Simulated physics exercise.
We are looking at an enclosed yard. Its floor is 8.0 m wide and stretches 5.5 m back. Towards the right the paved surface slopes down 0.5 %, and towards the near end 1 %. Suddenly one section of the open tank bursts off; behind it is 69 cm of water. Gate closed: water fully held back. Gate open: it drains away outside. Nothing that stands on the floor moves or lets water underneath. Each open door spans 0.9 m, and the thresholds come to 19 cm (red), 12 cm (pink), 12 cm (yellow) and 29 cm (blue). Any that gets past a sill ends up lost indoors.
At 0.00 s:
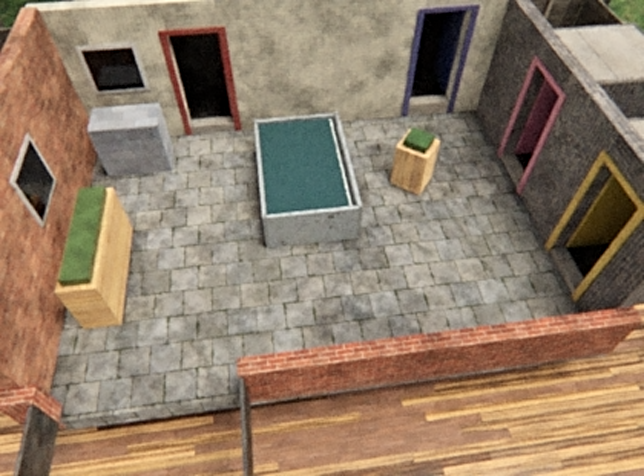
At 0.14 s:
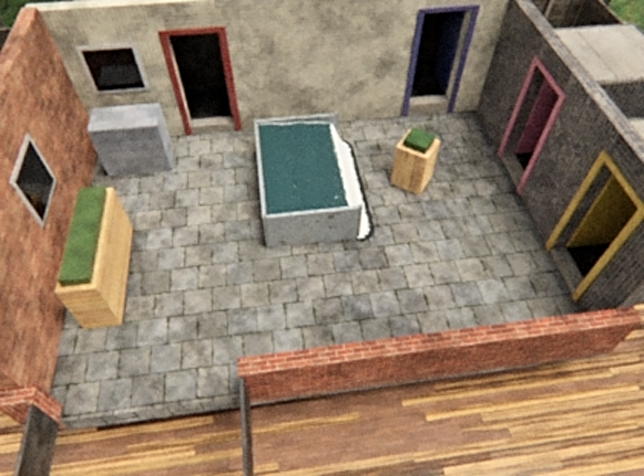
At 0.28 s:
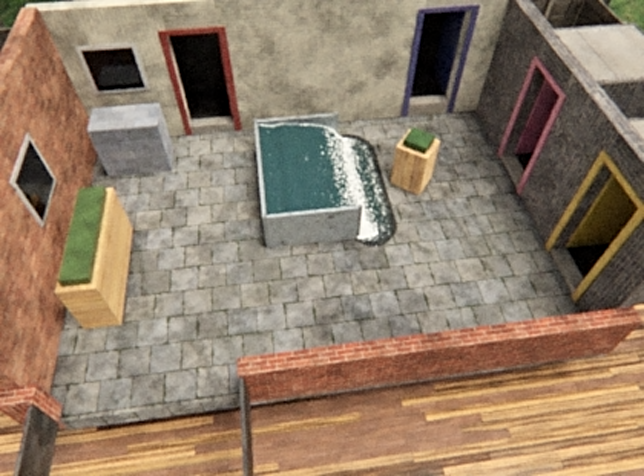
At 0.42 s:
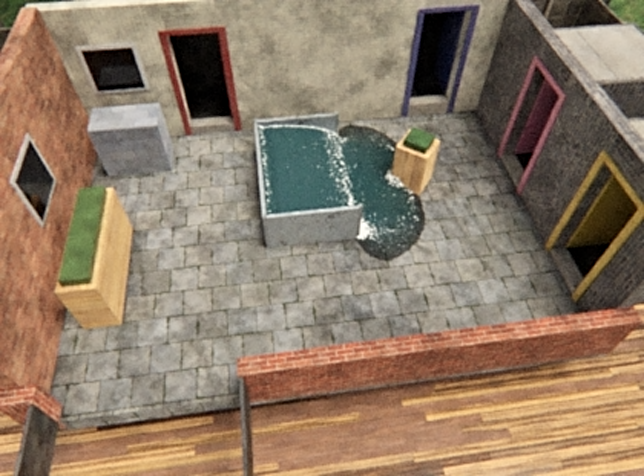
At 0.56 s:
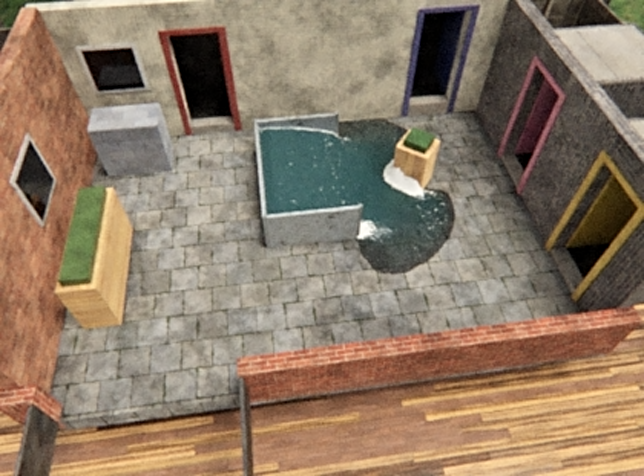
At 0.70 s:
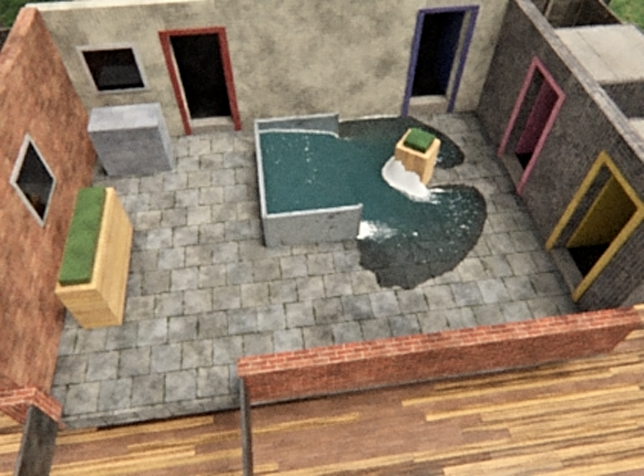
Water bursting from the right side of an open tank, spreading across a paved walled yard and around a small wooden planter.
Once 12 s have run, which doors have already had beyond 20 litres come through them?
Outcome: Red door: Not over, pink door: Over, yellow door: Over, blue door: Not over.
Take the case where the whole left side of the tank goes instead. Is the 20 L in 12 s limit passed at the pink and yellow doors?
Against the limit, the pink door stays within it and the yellow door stays within it.
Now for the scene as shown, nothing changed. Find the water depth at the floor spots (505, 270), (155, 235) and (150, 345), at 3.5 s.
The depths come out at 14, 0 and 0 centimetres, in the order listed.
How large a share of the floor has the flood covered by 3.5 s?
Near 45 per cent is wet.
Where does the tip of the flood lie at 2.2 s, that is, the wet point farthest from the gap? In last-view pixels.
That would be close to (589, 334).
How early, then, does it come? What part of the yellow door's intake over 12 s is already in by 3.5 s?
It comes to about 50 per cent.
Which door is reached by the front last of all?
Answer: The red door.
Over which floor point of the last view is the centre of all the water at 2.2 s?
At roughly (415, 188).
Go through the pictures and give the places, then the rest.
The open tank at (304, 164) is whole and still, 69 cm deep, in the first frame.
Water pours out at (345, 179) and has run 1.3 m, to a hidden place; typically 9 cm deep outside, 69 cm at the open tank's back, in the second frame.
Water pours out at (345, 179) and has run 1.4 m, to (357, 138); typically 12 cm deep outside, 66 cm at the open tank's back, in the third frame.
Water pours out at (345, 181) and has run 1.7 m, to (372, 131); typically 12 cm deep outside, 59 cm at the open tank's back, in the fourth frame.
The front is at (425, 257), 2.1 m from the gap at (345, 181); 5.1 m2 of floor is under water; 58 cm left at the back of the open tank, in the fifth frame.
Water pours out at (345, 181) and has run 2.6 m, to (482, 210); typically 6 cm deep outside, 53 cm at the open tank's back, in the sixth frame.
After 1.4 s water covers 35 % of the floor and is deepest (50 cm) near (473, 111); red door not reached, pink door 14 cm at the sill, 2 L in, yellow door 5 cm at the sill, 0 L in, blue door 20 cm at the sill, 0 L in.
After 2.2 s water covers 40 % of the floor and is deepest (55 cm) near (589, 334); red door not reached, pink door 20 cm at the sill, 12 L in, yellow door 21 cm at the sill, 24 L in, blue door 20 cm at the sill, 0 L in.
After 3.5 s water covers 45 % of the floor and is deepest (27 cm) near (513, 271); red door not reached, pink door 14 cm at the sill, 46 L in, yellow door 19 cm at the sill, 58 L in, blue door 17 cm at the sill, 0 L in.
After 7.0 s water covers 80 % of the floor and is deepest (19 cm) near (56, 369); red door 2 cm at the sill, 0 L in, pink door 7 cm at the sill, 49 L in, yellow door 14 cm at the sill, 114 L in, blue door 5 cm at the sill, 1 L in.
After 12.0 s water covers 100 % of the floor and is deepest (10 cm) near (589, 334); red door 3 cm at the sill, 0 L in, pink door 6 cm at the sill, 49 L in, yellow door 8 cm at the sill, 117 L in, blue door 5 cm at the sill, 1 L in.
